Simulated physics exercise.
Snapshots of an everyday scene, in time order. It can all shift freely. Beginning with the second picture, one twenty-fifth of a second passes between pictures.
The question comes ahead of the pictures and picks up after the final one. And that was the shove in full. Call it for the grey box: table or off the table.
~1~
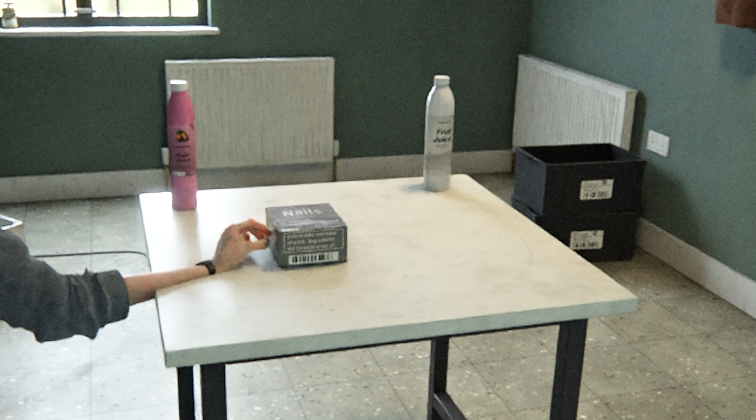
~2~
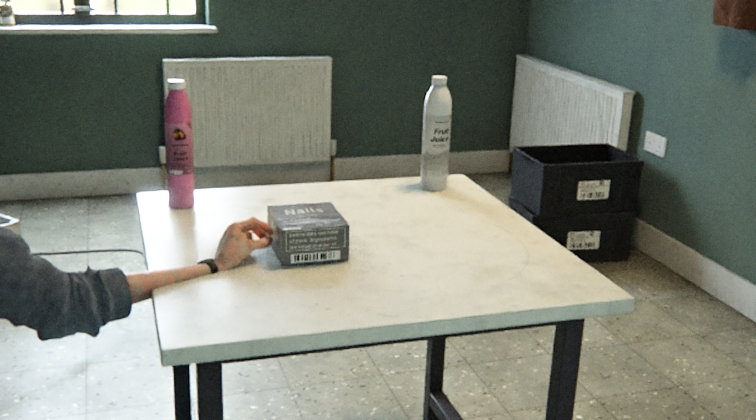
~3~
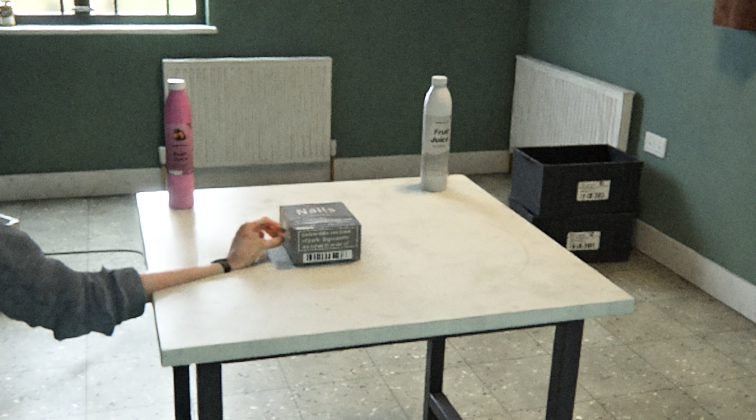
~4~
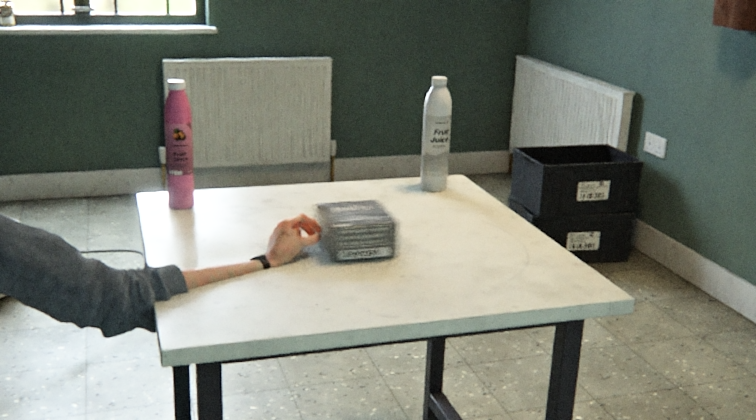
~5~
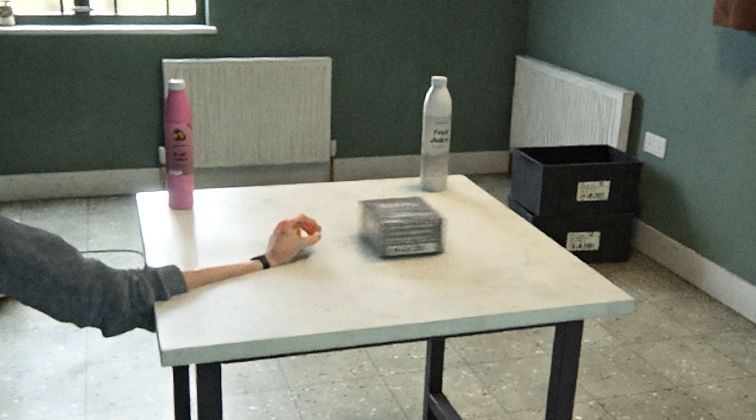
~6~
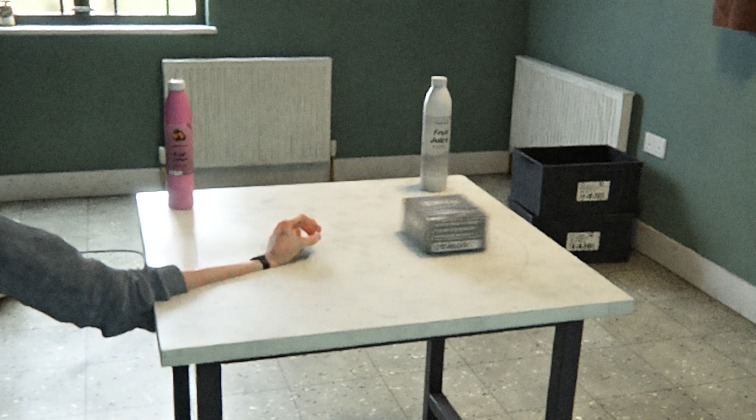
Off the table.
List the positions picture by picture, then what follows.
Under the hand; grey box (305, 234), in the first picture.
Under the hand; grey box (307, 232), in the second picture.
Under the hand; grey box (319, 232), in the third picture.
Grey box (355, 229), in the fourth picture.
Grey box (401, 226) displaced about its own width, in the fifth picture.
Grey box (444, 223) displaced about its own width, in the sixth picture.
Then, 0.10 s past the last view, grey box displaced well along near (540, 216).
Then, 0.30 s past the last view, grey box now off the table.
Then, 0.50 s past the last view, things are still on the move.
Then, 0.60 s past the last view, as before.
Finally, off the table, grey box.
